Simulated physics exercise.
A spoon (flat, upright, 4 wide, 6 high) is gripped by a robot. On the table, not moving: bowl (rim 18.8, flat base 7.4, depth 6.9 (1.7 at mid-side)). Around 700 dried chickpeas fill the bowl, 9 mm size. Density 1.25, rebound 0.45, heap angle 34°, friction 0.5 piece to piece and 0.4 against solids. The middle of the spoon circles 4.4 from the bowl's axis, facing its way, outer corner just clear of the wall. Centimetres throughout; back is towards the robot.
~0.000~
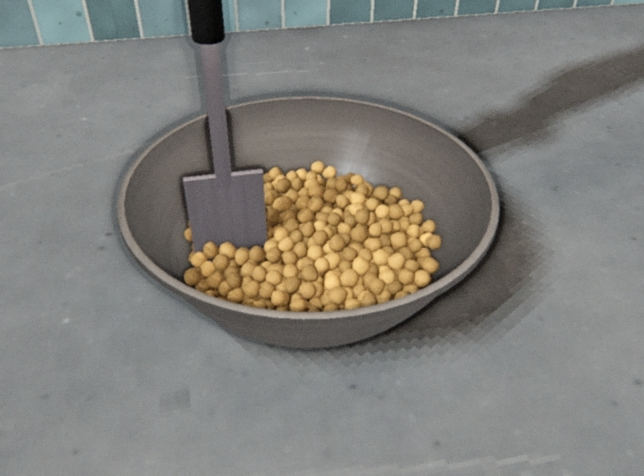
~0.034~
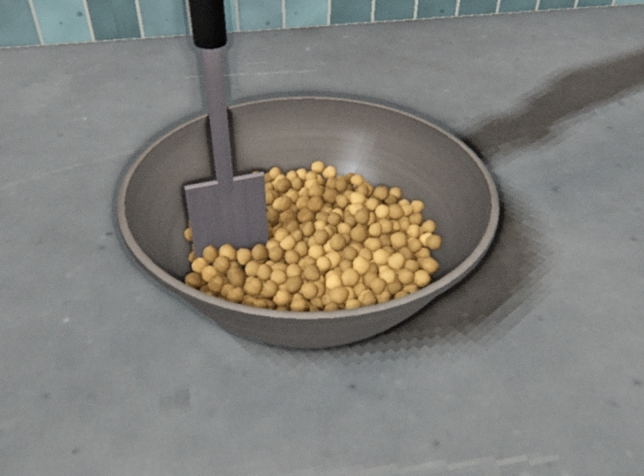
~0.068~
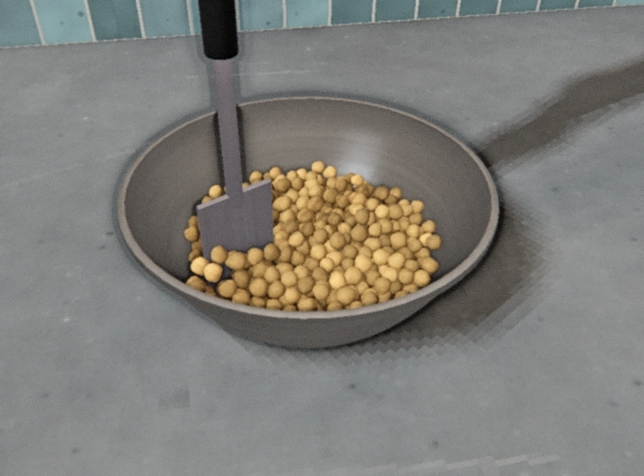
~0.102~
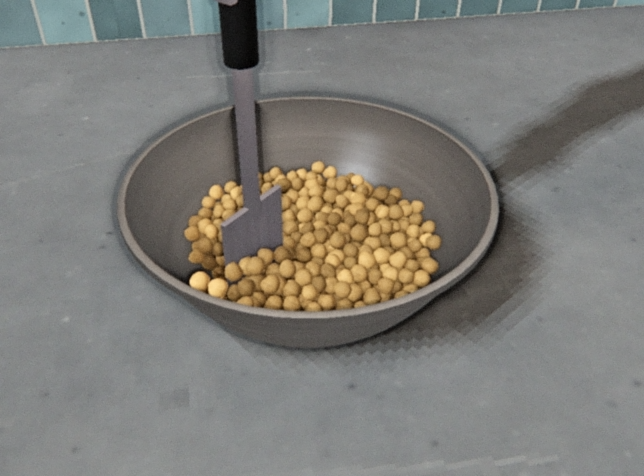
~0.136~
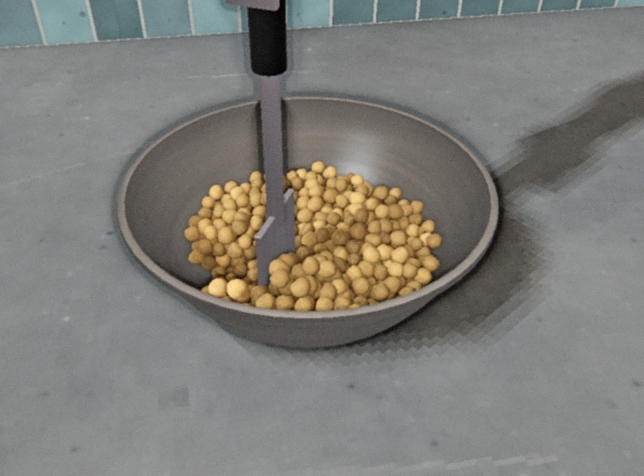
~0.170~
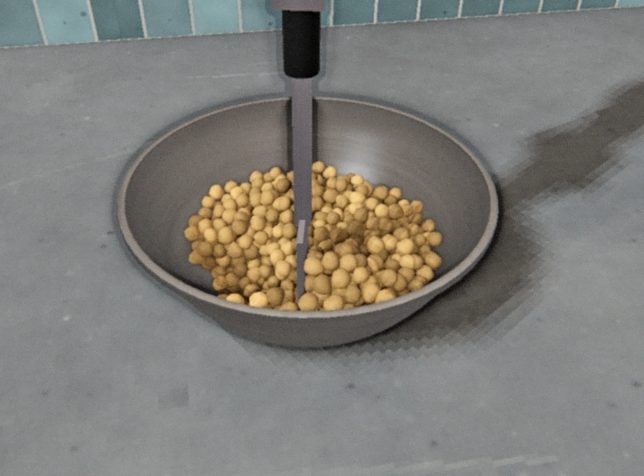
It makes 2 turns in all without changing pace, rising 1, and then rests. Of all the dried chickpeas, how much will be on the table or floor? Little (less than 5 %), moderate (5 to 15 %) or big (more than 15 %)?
Share on the table or floor: Little (less than 5 %).
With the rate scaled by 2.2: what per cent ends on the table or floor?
Some 30 per cent.
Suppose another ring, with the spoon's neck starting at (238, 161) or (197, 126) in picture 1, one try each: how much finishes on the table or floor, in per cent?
Some 0 and 0 per cent.
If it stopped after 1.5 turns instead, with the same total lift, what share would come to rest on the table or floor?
It would be near 0 per cent.
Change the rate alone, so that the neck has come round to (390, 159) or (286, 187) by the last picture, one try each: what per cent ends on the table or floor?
Some 25 and 0 per cent.
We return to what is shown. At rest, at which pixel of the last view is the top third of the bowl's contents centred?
At about (273, 244).
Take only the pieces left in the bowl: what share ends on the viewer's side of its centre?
About 50 per cent.
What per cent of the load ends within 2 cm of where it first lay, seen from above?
About 25 per cent.
After 0.67 s, 329° round, highest piece 8 above the table; 690 in the bowl, 8 on the table or floor, 2 in flight or on the tool.
After 1.18 s, 223° round, highest piece 8 above the table; 689 in the bowl, 11 on the table or floor.
After 1.63 s, 0° round, highest piece 6 above the table; 687 in the bowl, 13 on the table or floor.
After 2.33 s, 0° round, highest piece 6 above the table; 687 in the bowl, 13 on the table or floor.
In the end, 687 in the bowl, 13 on the table or floor. That is 2 % on the table or floor.
